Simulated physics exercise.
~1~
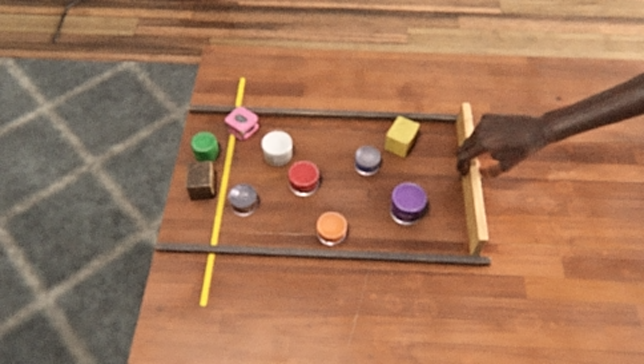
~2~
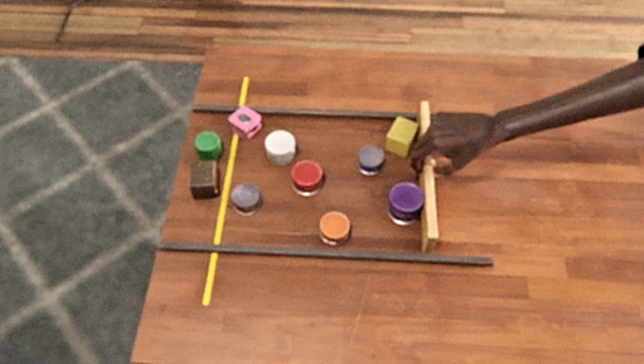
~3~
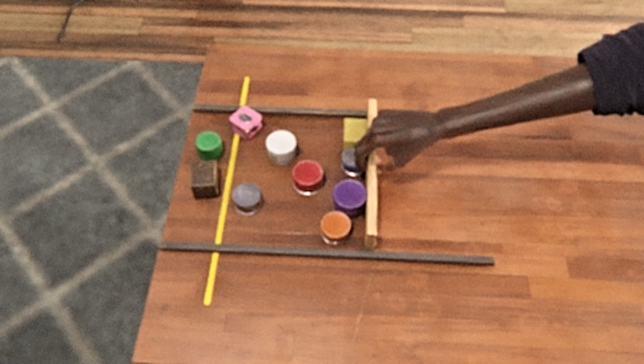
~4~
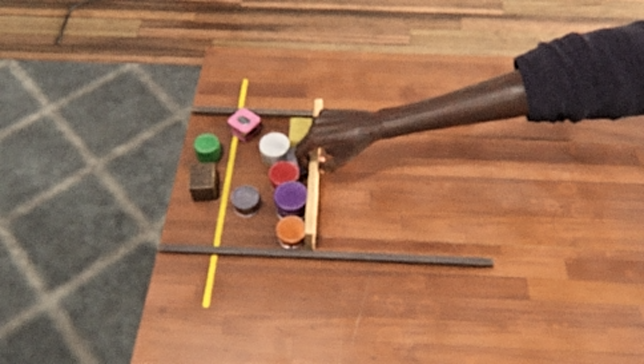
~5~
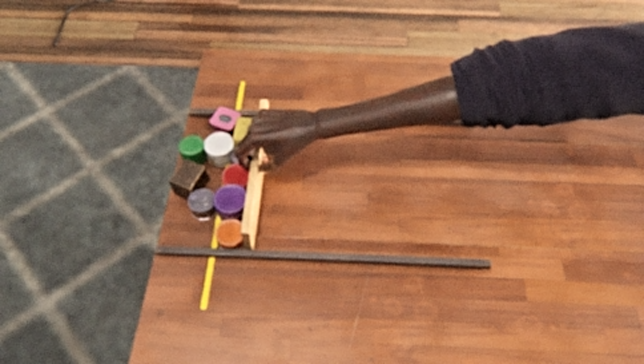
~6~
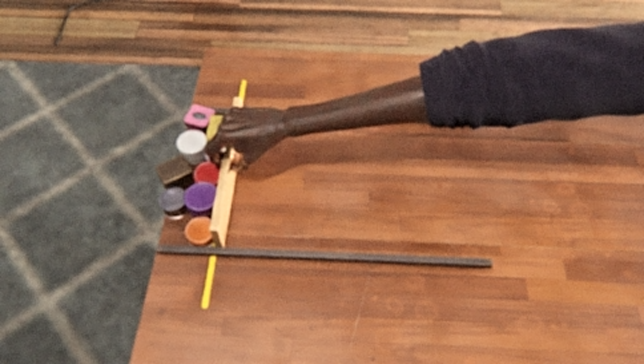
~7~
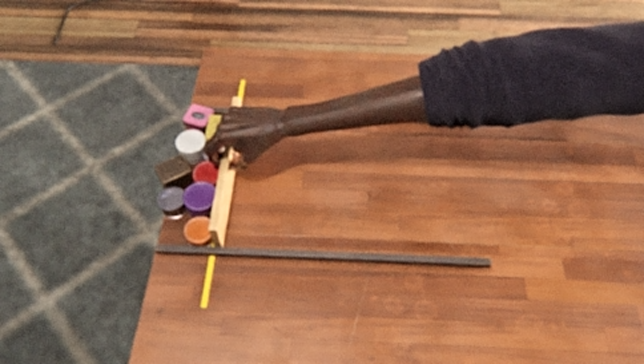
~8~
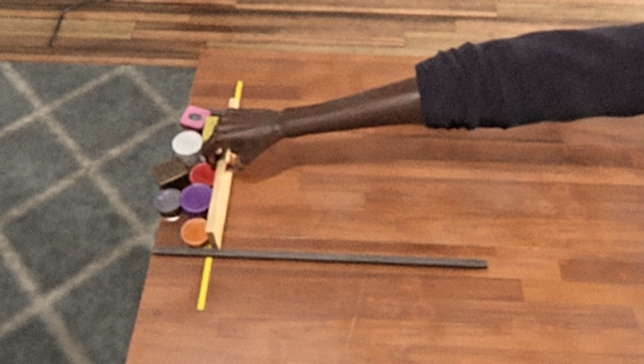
A hand slides a wooden board left, bunching small objects together at the table's edge.
